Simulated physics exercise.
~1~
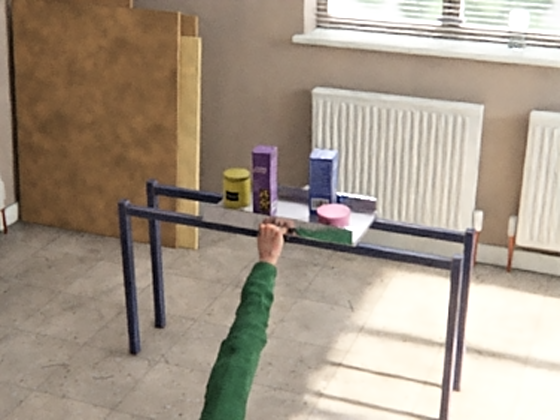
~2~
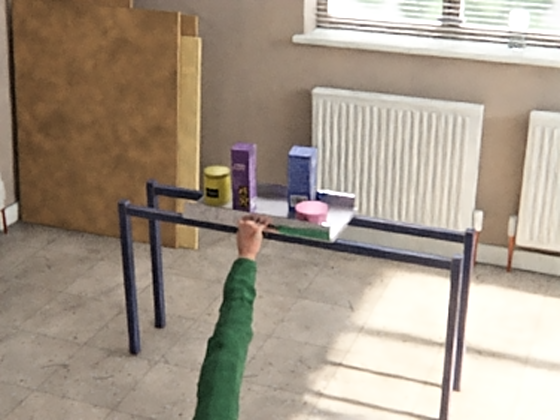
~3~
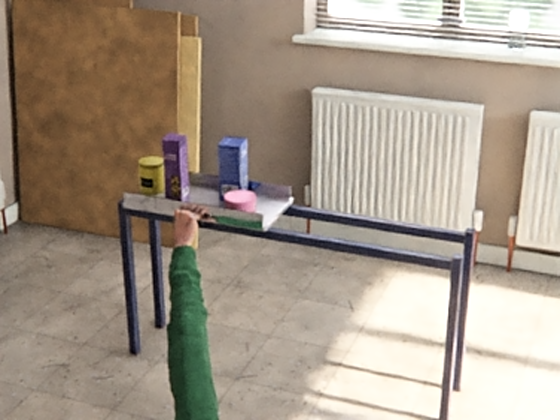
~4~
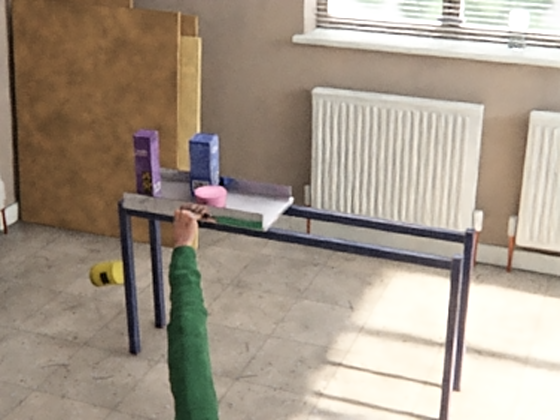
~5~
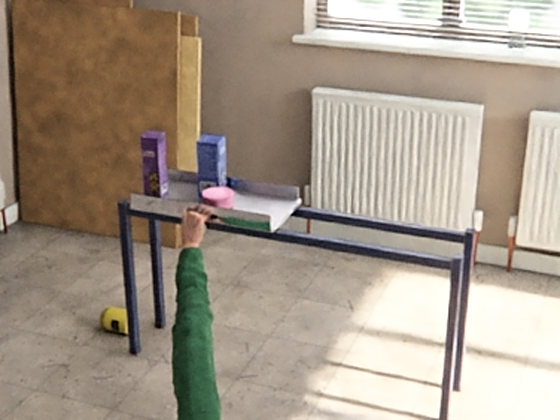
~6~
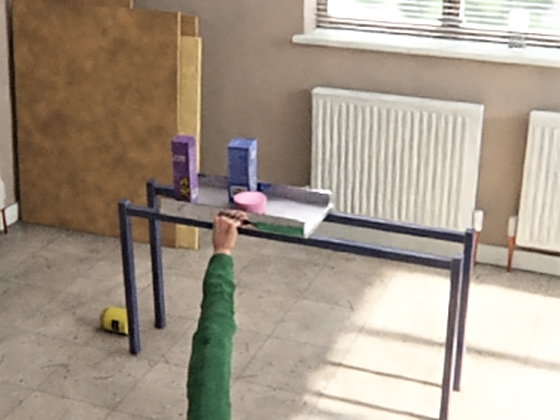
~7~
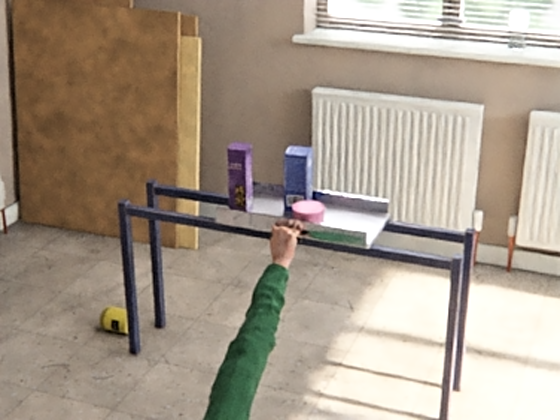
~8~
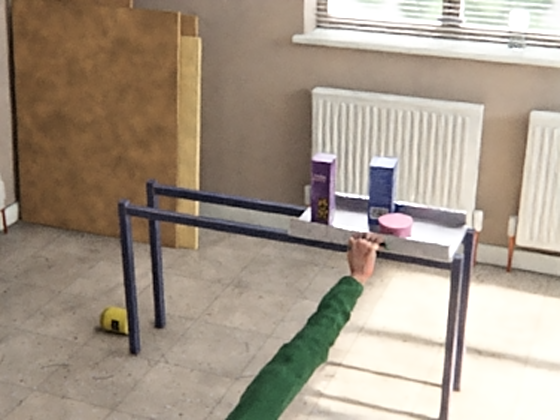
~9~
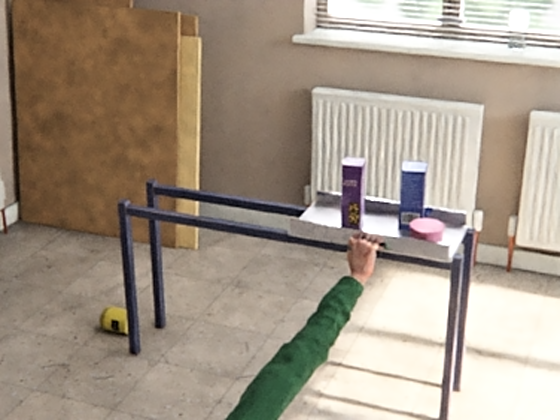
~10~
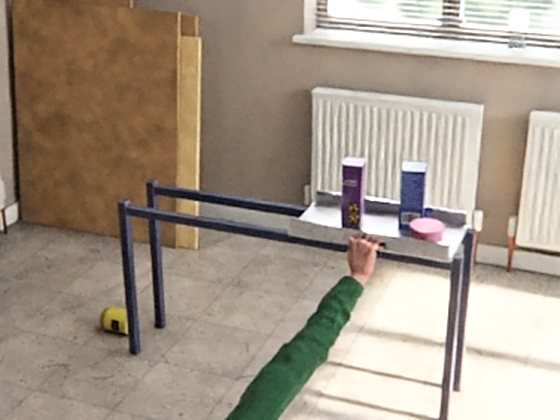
An arm in a green sleeve grips the near edge of a pale sliding shelf on a dark metal frame, seen from slightly above in a sunlit room with white radiators and brown boards against the wall. On the shelf stand a yellow jar, a purple carton, a blue carton and a pink tub. The hand moves the shelf left to the end of the frame, and the jar tips off and drops to the floor. The hand then pushes the shelf across to the right end. Both cartons stay upright beside the tub, while the jar lies on its side below.
